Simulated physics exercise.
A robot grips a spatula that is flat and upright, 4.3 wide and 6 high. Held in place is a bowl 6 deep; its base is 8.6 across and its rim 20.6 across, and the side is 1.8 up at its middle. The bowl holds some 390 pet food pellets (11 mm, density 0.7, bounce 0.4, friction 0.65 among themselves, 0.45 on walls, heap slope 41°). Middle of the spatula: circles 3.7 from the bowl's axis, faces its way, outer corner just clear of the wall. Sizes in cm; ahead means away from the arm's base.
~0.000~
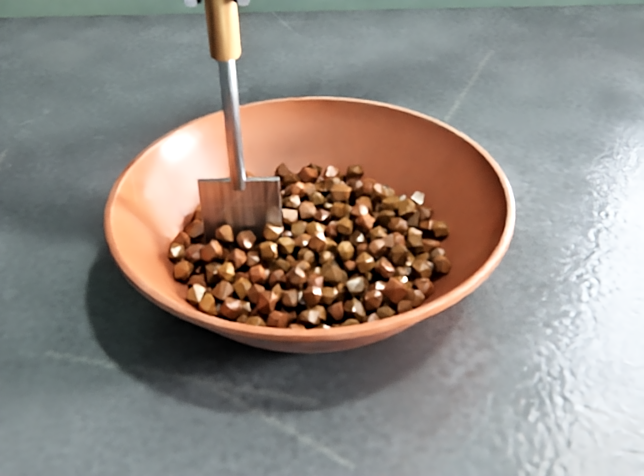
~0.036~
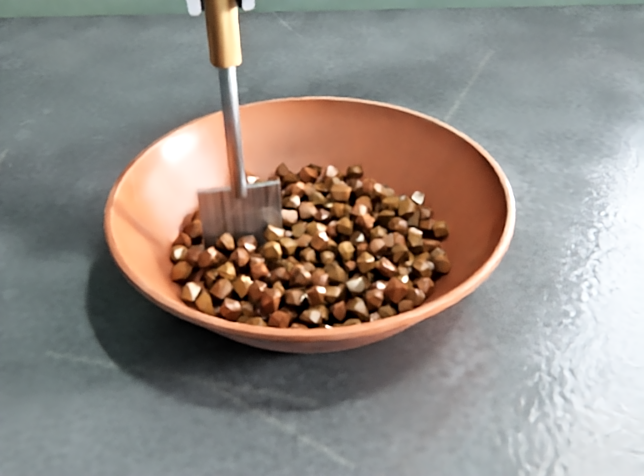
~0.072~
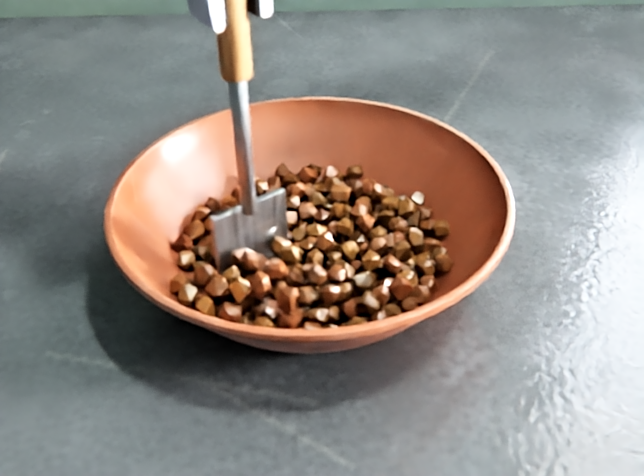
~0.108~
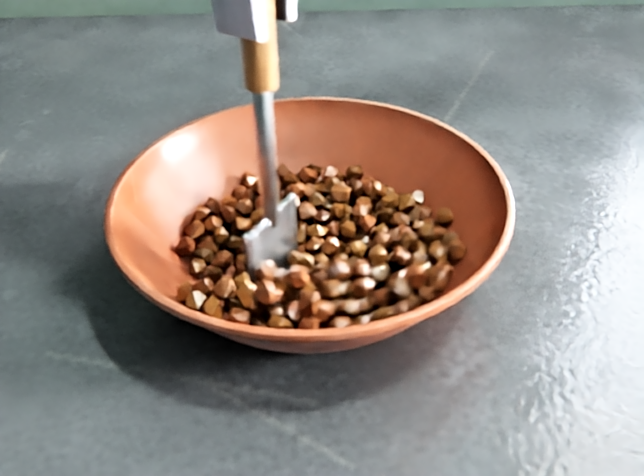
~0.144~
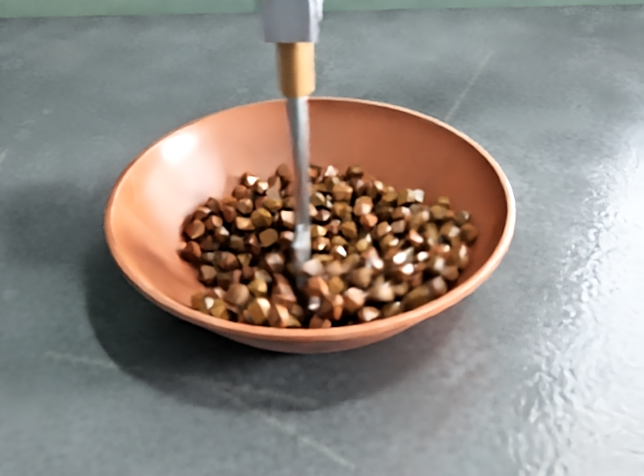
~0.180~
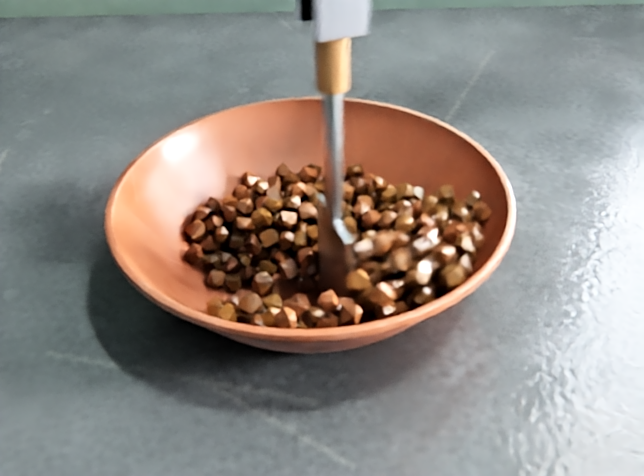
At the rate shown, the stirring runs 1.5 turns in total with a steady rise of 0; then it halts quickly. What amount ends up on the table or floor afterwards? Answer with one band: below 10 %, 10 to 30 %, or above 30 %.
Below 10 %.
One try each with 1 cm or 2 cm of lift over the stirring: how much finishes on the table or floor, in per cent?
Estimates: 5 % then 5 %.
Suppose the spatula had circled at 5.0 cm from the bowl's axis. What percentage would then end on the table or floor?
Close to 30 in a hundred then.
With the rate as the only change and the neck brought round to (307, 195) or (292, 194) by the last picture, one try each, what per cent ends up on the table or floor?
Near 5 in a hundred for the first and near 5 in a hundred for the second.
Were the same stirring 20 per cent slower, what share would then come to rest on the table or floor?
Then about 5 per cent.
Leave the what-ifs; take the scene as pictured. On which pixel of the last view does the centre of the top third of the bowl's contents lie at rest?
Somewhere close to (394, 190).
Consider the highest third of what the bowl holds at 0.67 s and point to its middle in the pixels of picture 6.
Centre, approx.: (296, 297).
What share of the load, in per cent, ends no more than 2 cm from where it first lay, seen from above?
Roughly 5 percent of the load.
After 0.42 s, 276° round, highest piece 8 above the table; 376 in the bowl, 7 on the table or floor, 4 in flight or on the tool.
After 0.67 s, 83° round, highest piece 8 above the table; 369 in the bowl, 17 on the table or floor, 1 in flight or on the tool.
After 0.99 s, 180° round, highest piece 7 above the table; 366 in the bowl, 21 on the table or floor.
After 1.69 s, 180° round, highest piece 7 above the table; 366 in the bowl, 21 on the table or floor.
In the end, 366 in the bowl, 21 on the table or floor. That is 5 % on the table or floor.
